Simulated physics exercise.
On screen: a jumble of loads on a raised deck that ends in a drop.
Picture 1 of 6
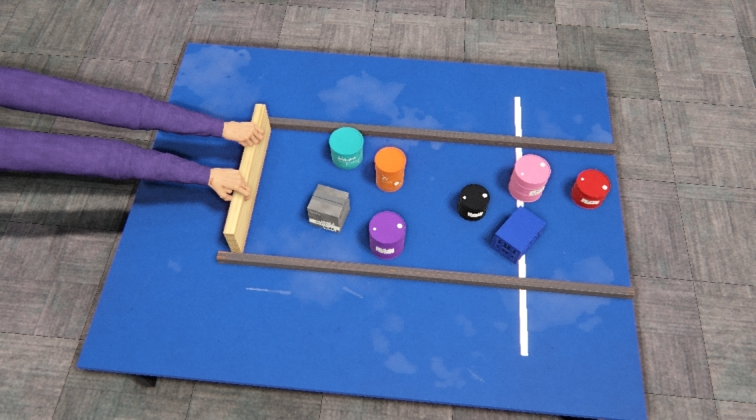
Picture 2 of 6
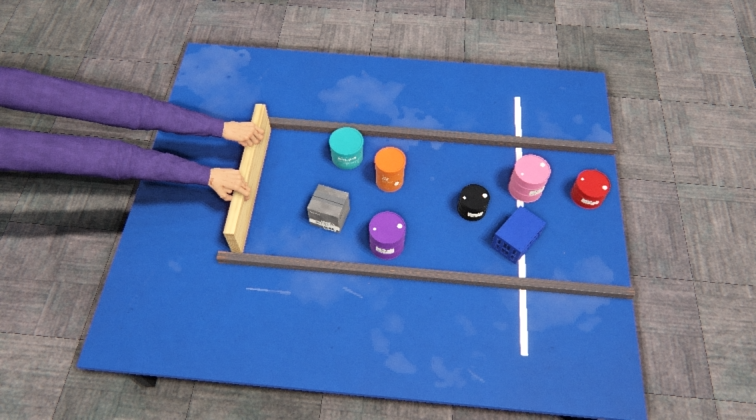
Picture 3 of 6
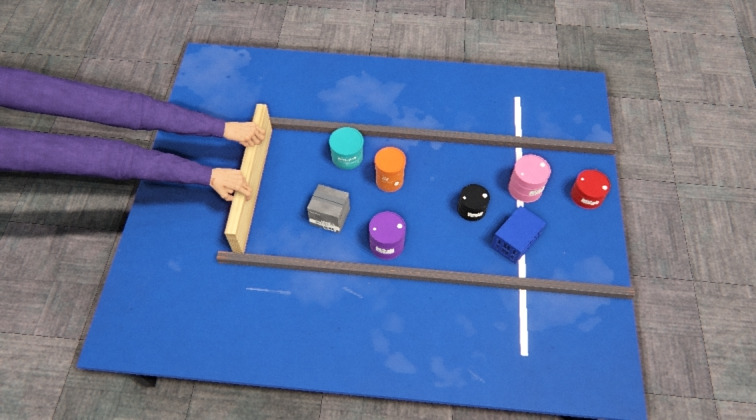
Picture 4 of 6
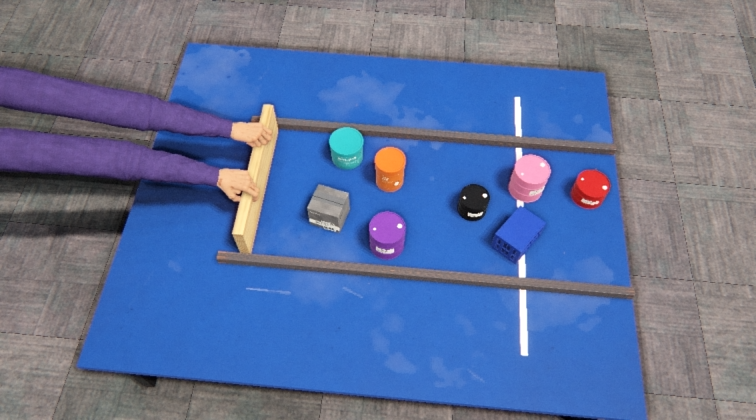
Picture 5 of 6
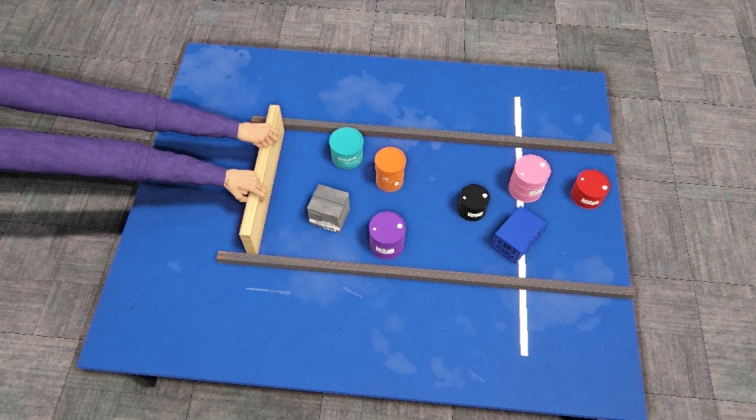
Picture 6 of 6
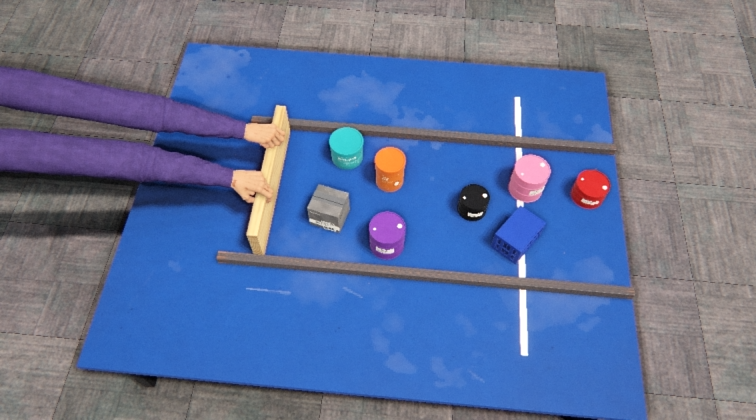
Two purple-sleeved arms reach in from the left to grip a pale wooden plank on a blue board, seen from above on grey carpet. Between two dark rails sit teal, orange, purple, black, pink and red canisters, a grey parcel and a blue crate, with white tape crossing at right. The hands hold still, then slide the plank slightly rightward; everything else stays put.
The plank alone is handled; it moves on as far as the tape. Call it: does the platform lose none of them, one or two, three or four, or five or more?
It loses none.
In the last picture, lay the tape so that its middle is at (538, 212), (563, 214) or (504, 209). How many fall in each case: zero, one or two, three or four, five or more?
One after the other, the answers are none at all; one to two; not one.
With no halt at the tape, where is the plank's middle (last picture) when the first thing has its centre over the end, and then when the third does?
About (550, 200), then (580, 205).
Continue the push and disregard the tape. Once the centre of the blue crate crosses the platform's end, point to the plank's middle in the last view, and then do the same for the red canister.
Approx. (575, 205) / approx. (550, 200) for the other.
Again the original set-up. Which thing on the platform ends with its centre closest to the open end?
The red canister finishes nearest.
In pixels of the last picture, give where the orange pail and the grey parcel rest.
Roughly at (538, 184) and at (541, 225), in that order.
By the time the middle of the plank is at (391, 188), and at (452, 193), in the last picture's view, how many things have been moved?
4, then 5.
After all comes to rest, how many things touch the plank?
Number: 4.
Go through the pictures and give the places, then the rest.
In the first frame, red canister (590, 189); pink canister (529, 179); blue crate (518, 235); plank (249, 177); tape (521, 211).
In the second frame, pink canister (529, 179); plank (249, 177).
In the third frame, blue crate (518, 235); black canister (473, 203).
In the fourth frame, red canister (590, 189); purple canister (387, 236).
In the fifth frame, pink canister (529, 179); grey parcel (329, 209).
In the sixth frame, red canister (590, 189); pink canister (529, 179); blue crate (518, 235); plank (270, 178); tape (521, 211).
A little later, none off yet; red canister at rest near (590, 189); pink canister at rest near (529, 179); blue crate at rest near (518, 235).
When it is over, the number that fall off is zero.
